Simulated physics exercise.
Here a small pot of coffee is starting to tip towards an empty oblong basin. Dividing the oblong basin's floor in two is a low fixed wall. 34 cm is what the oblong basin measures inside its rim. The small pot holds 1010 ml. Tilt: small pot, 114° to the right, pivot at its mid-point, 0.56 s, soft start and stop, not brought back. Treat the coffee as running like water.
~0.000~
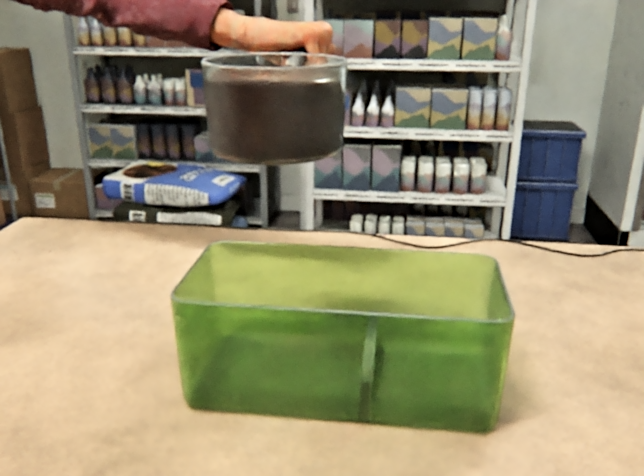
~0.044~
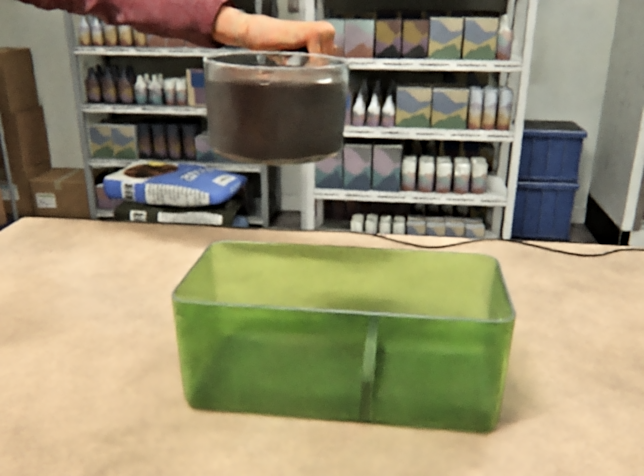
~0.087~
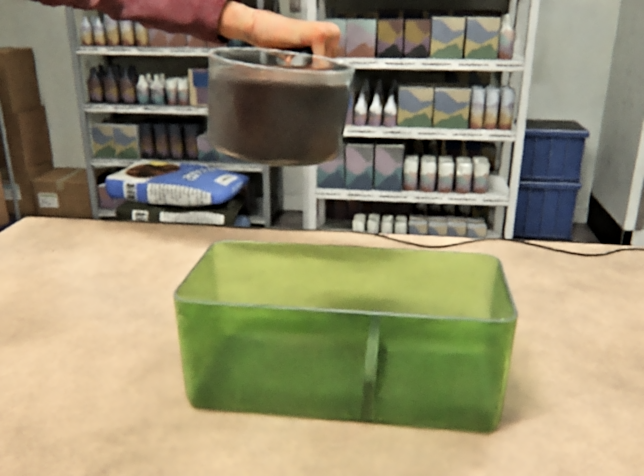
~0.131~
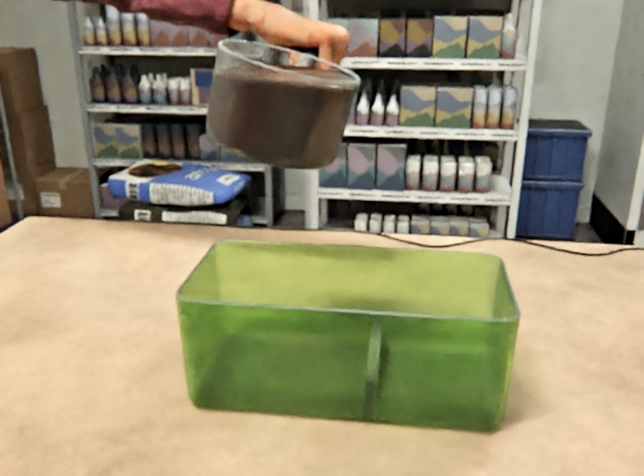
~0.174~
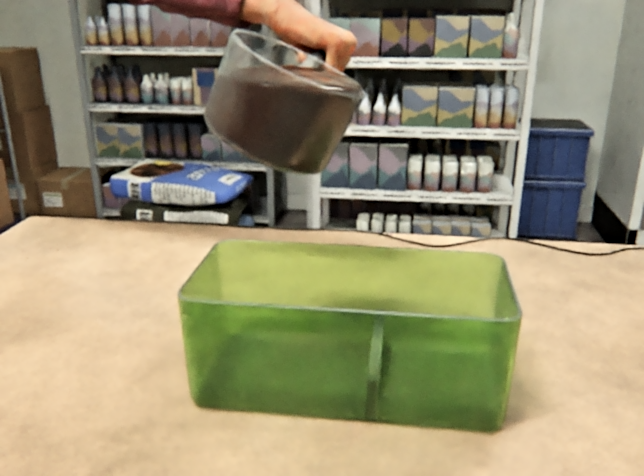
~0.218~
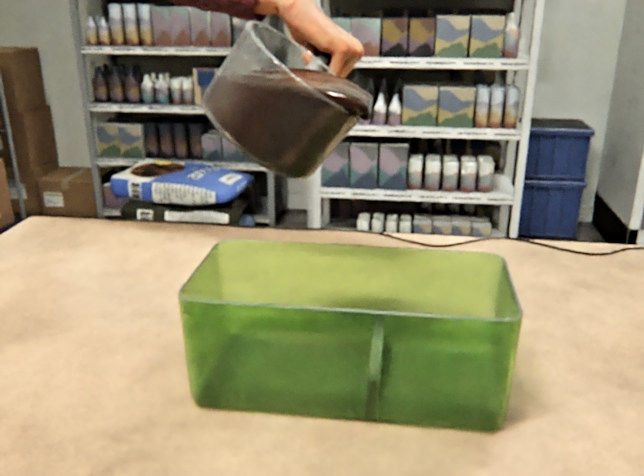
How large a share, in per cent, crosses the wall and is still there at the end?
A share of about 68 per cent.
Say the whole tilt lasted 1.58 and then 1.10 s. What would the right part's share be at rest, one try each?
First 90, then 85 per cent.
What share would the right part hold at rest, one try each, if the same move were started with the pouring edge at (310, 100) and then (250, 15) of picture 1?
The first try gives 35 percent and the second 10 percent.
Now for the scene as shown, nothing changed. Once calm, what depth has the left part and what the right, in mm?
On the left it stands about 10 mm, on the right about 34 mm.
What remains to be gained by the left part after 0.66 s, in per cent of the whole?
About 16 per cent.
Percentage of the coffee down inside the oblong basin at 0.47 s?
Near 22 in a hundred.
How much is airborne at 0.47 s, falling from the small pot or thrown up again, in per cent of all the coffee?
Around 52 in a hundred.
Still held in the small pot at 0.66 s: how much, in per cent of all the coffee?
Remaining share: Approx. 4 %.
Then, 0.47 s in, the tilt is 107° and 27 per cent is still to pour, 0 is left of the wall and 22 right of it.
Then, 0.66 s in, the tilt is 114° and 4 per cent is still to pour, 13 is left of the wall and 71 right of it.
Then, 0.85 s in, the tilt is 114° and 0 per cent is still to pour, 24 is left of the wall and 71 right of it.
Then, 1.06 s in, the tilt is 114° and 0 per cent is still to pour, 29 is left of the wall and 69 right of it.
Finally, 30 per cent lies left of the wall, 68 right of it and 3 outside.
